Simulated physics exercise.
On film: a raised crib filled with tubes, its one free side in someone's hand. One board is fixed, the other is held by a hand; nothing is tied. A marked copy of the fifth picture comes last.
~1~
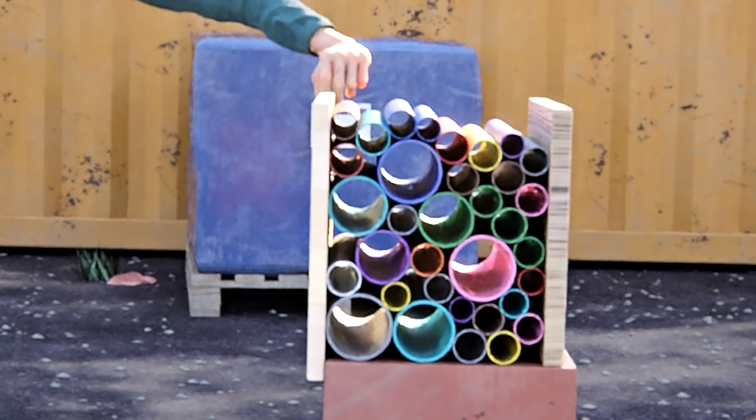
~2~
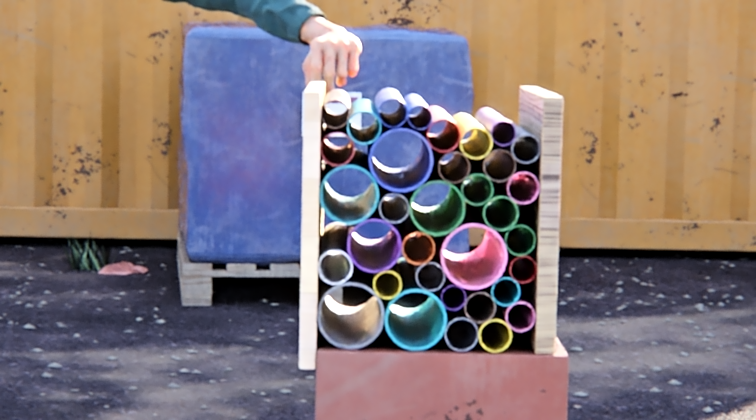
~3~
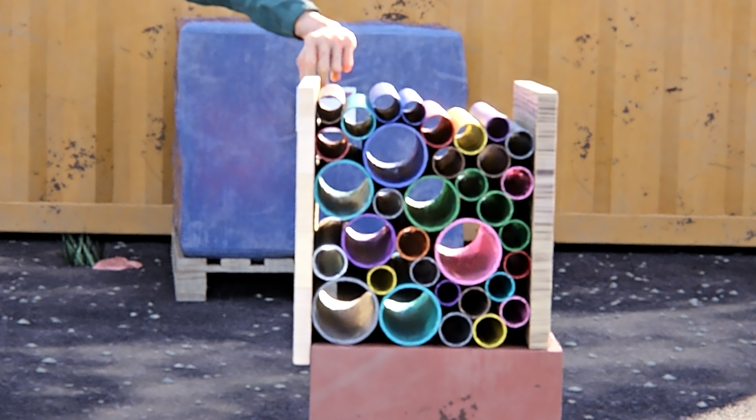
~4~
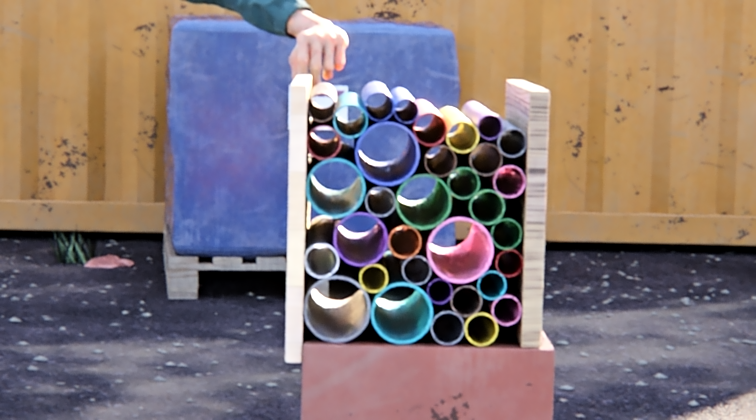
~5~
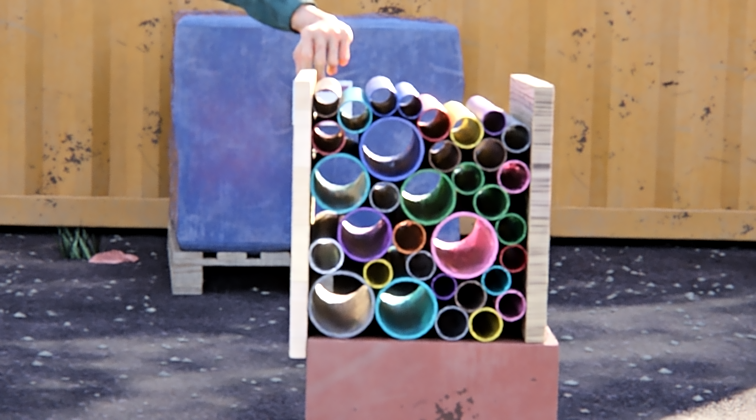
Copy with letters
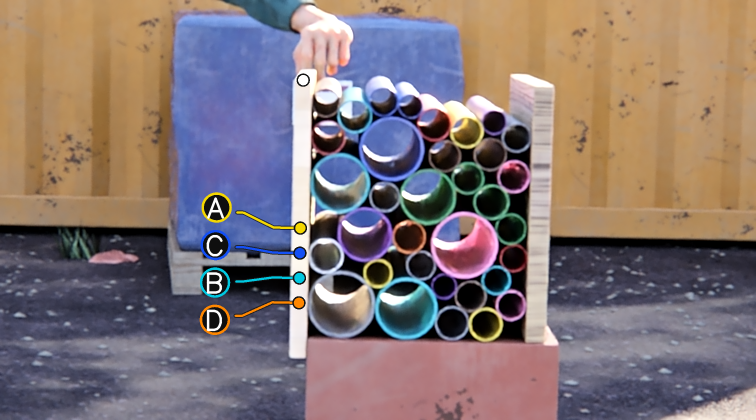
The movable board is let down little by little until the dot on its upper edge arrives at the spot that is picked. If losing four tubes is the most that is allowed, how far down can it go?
At most to A.
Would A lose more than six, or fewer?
It loses fewer than six.
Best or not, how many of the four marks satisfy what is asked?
One of the four.
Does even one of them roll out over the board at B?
At B: Yes.
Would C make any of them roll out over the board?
Yes, at C.
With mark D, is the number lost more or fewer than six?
At D, more than six.
On the marked copy, A at (300, 228); B at (299, 278); C at (300, 253); D at (299, 303); the white dot at (303, 80).
Taking A. A third of the way, top of the board (311, 146).
Two thirds of the way, top of the board (309, 221).
When it is over, top of the board (309, 227), three out over the board.
As for the rest, B more than four out over the board; C five out over the board; D more than four out over the board.
